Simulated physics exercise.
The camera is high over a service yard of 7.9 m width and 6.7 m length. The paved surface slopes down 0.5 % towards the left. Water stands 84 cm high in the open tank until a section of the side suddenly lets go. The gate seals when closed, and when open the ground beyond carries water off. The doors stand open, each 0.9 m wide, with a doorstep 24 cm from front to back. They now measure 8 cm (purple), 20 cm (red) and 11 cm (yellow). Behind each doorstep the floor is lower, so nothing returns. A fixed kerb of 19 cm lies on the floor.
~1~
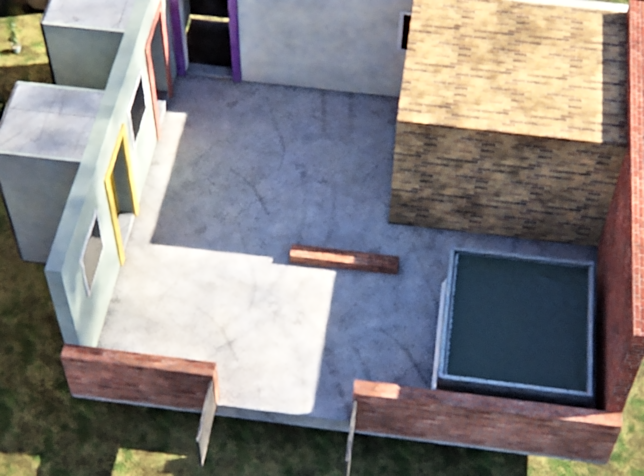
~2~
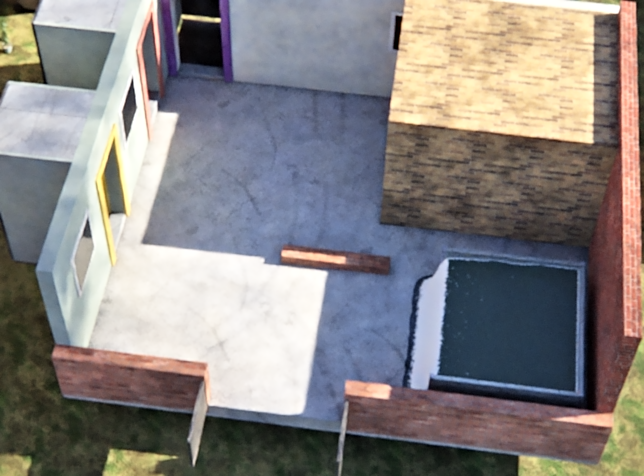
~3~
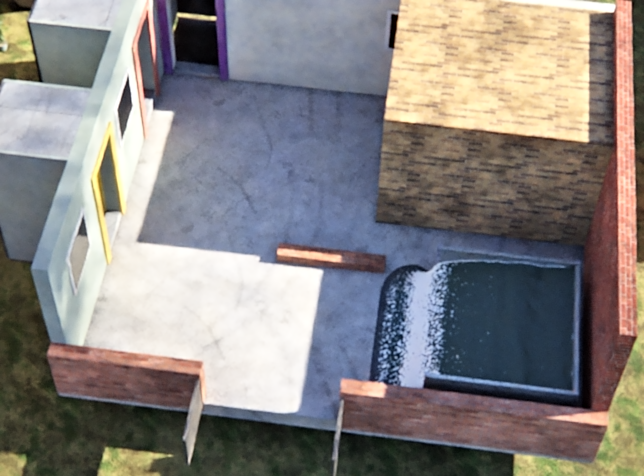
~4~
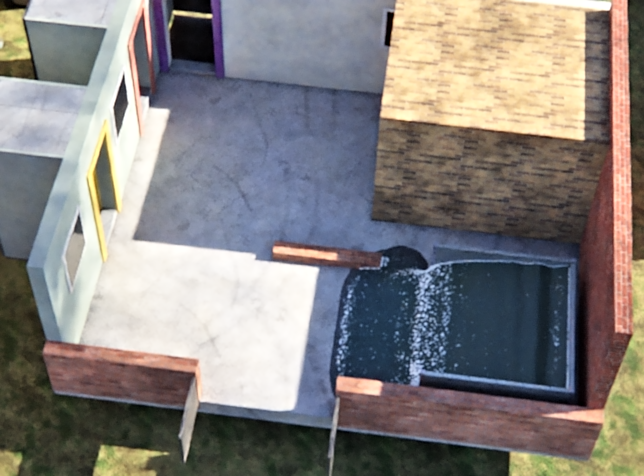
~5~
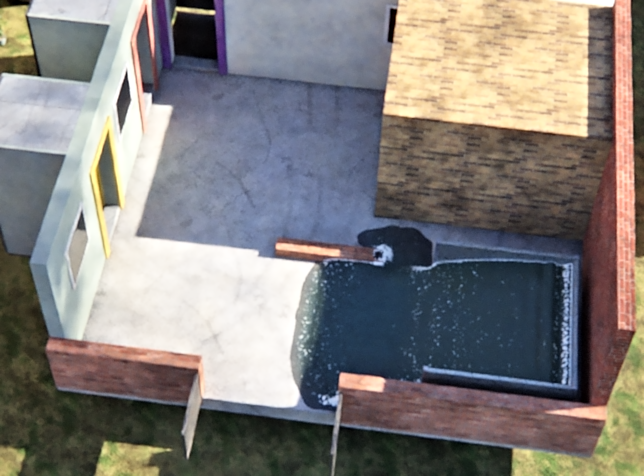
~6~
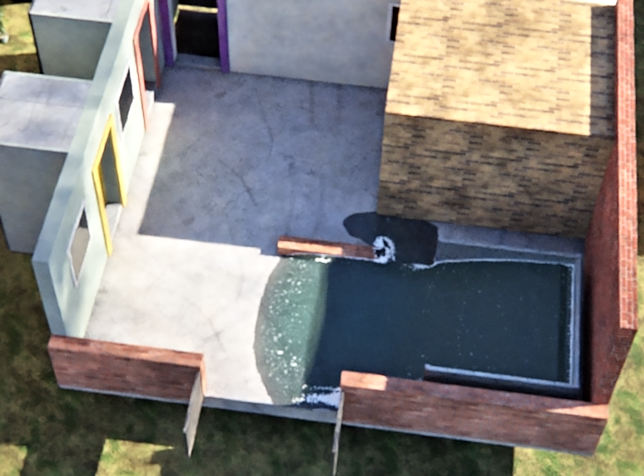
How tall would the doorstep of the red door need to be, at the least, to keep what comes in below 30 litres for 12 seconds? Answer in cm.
Some 9 cm above the ground.
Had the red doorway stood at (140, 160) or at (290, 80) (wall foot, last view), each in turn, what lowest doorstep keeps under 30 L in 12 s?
Roughly 8.5 and 9.5 cm.
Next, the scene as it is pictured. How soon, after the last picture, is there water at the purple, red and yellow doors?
Arrival: Purple 3.0 s, red 2.2 s, yellow 0.7 s.
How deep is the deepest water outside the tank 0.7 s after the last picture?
About 32 cm.
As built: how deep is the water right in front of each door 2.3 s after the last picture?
In cm: Purple 0, red 2, yellow 30.
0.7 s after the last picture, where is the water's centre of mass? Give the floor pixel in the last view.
Near (405, 328).
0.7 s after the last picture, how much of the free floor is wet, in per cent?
Some 50 per cent of it.
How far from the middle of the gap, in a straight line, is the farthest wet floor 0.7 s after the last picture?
Some 5.6 m out.
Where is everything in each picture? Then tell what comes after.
In the first picture, still water, 84 cm deep, in the open tank at (518, 321); the red door at (159, 77) is dry.
In the second picture, the gap is at (437, 331), the front 0.4 m out at (407, 388); the back of the open tank holds 84 cm.
In the third picture, water pours out at (432, 332) and has run 0.8 m, to a hidden place; about 16 cm deep outside, 84 cm at the back.
In the fourth picture, water pours out at (427, 331) and has run 1.4 m, to (335, 370); about 14 cm deep outside, 81 cm at the back.
In the fifth picture, the front is at (296, 362), 2.0 m from the gap at (430, 328); 5.8 m2 of floor is wet, 71 cm left at the back.
In the sixth picture, water pours out at (432, 327) and has run 2.7 m, to (260, 339); about 11 cm deep outside, 71 cm at the back; 4.2 m in a straight line remain to the red door at (147, 68).
Then, 0.7 s after the last picture water covers 50 % of the floor, deepest (32 cm) near (412, 367); it has not reached the red door.
Then, 2.3 s after the last picture water covers 70 % of the floor, deepest (46 cm) near (76, 365); 2 cm at the red door, 0 litres in over its 20 cm doorstep.
Then, 11.3 s after the last picture water covers 100 % of the floor, deepest (15 cm) near (116, 230); 9 cm at the red door, 0 litres in over its 20 cm doorstep.
At the red door as built, the water peaked near 15 cm, 7.9 s after the last picture.
With a doorstep of 8 cm, 42 litres would have come in within the 12 s; with 11 cm, 13 litres. So under 30 litres takes about 9 cm.
